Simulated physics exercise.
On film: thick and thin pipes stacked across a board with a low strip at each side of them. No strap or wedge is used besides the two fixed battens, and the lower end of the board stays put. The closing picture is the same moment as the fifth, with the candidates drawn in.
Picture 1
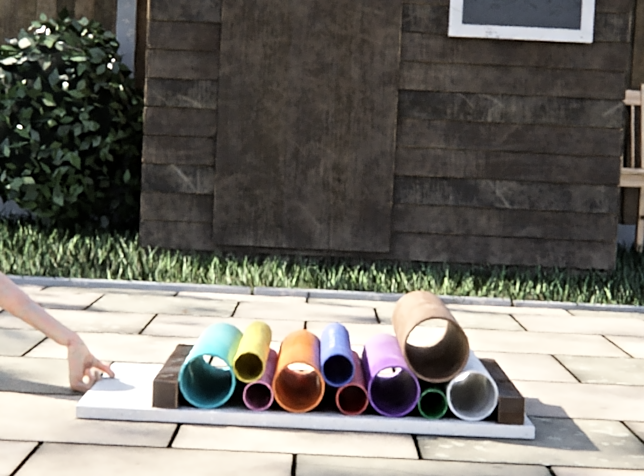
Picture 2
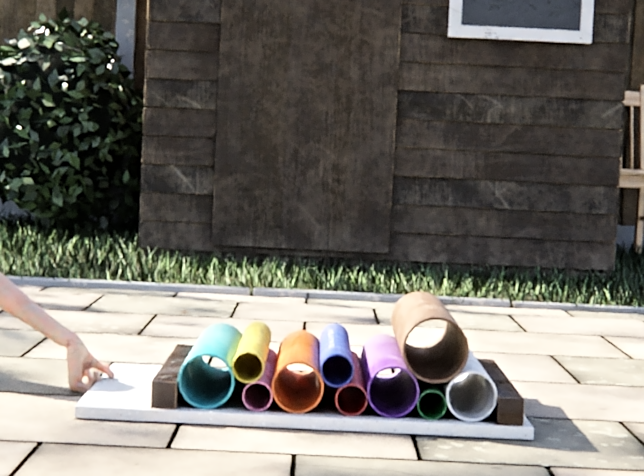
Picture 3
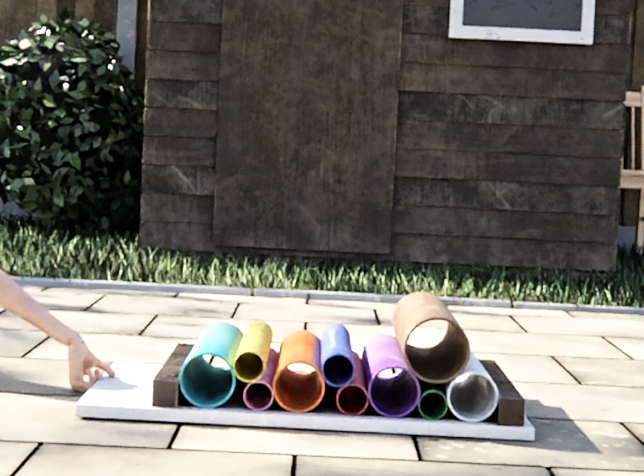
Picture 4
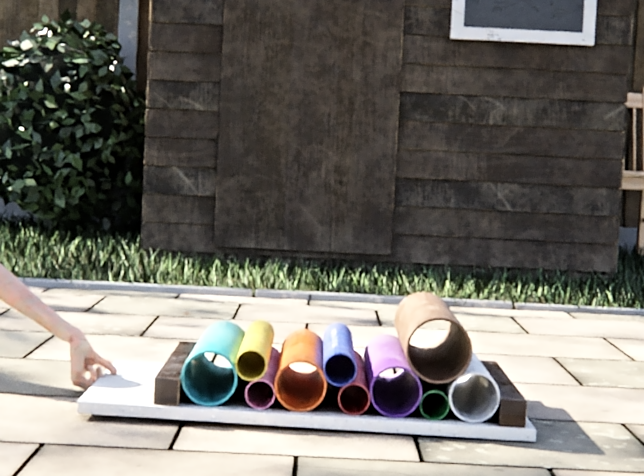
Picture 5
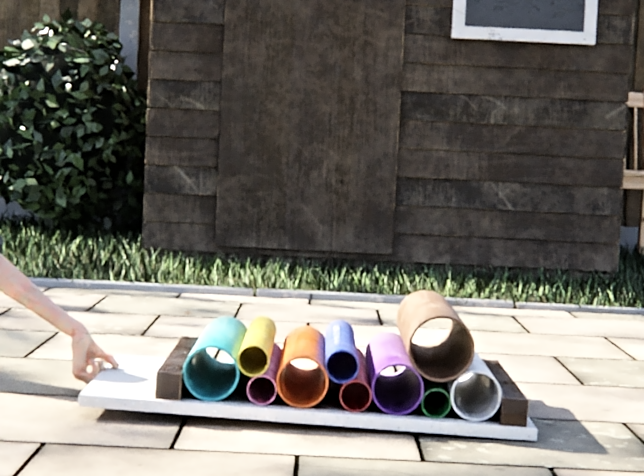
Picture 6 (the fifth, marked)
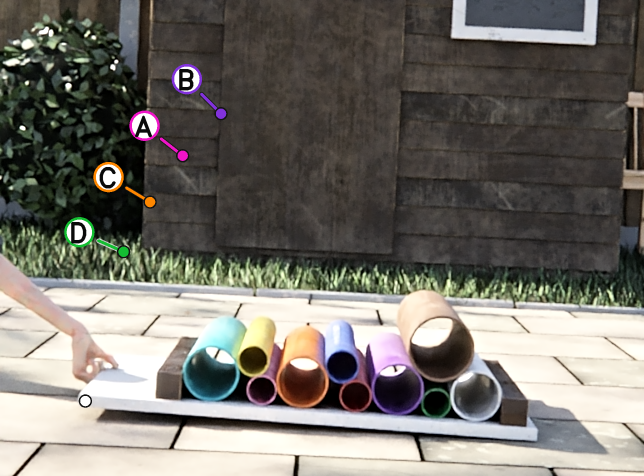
Colourful pipes stacked between dark strips on a white board, with a hand at left slightly raising the board's near end.
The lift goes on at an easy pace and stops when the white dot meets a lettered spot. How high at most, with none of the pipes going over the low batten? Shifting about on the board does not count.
Lift it to A and no more.
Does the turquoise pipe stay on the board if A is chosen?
The turquoise pipe: Yes.
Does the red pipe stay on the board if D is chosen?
Yes, with D.
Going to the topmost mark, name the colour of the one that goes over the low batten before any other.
The brown one.
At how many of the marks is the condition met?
Three of them.
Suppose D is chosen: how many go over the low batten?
At D the number is none.
On the copy, A at (183, 156); B at (221, 114); C at (150, 202); D at (124, 252); the white dot at (85, 401).
On A. First, board at 20°.
Then, board at 35°.
Finally, board at 35°, none over the low batten.
By contrast, B one over the low batten (brown); C none over the low batten; D none over the low batten.
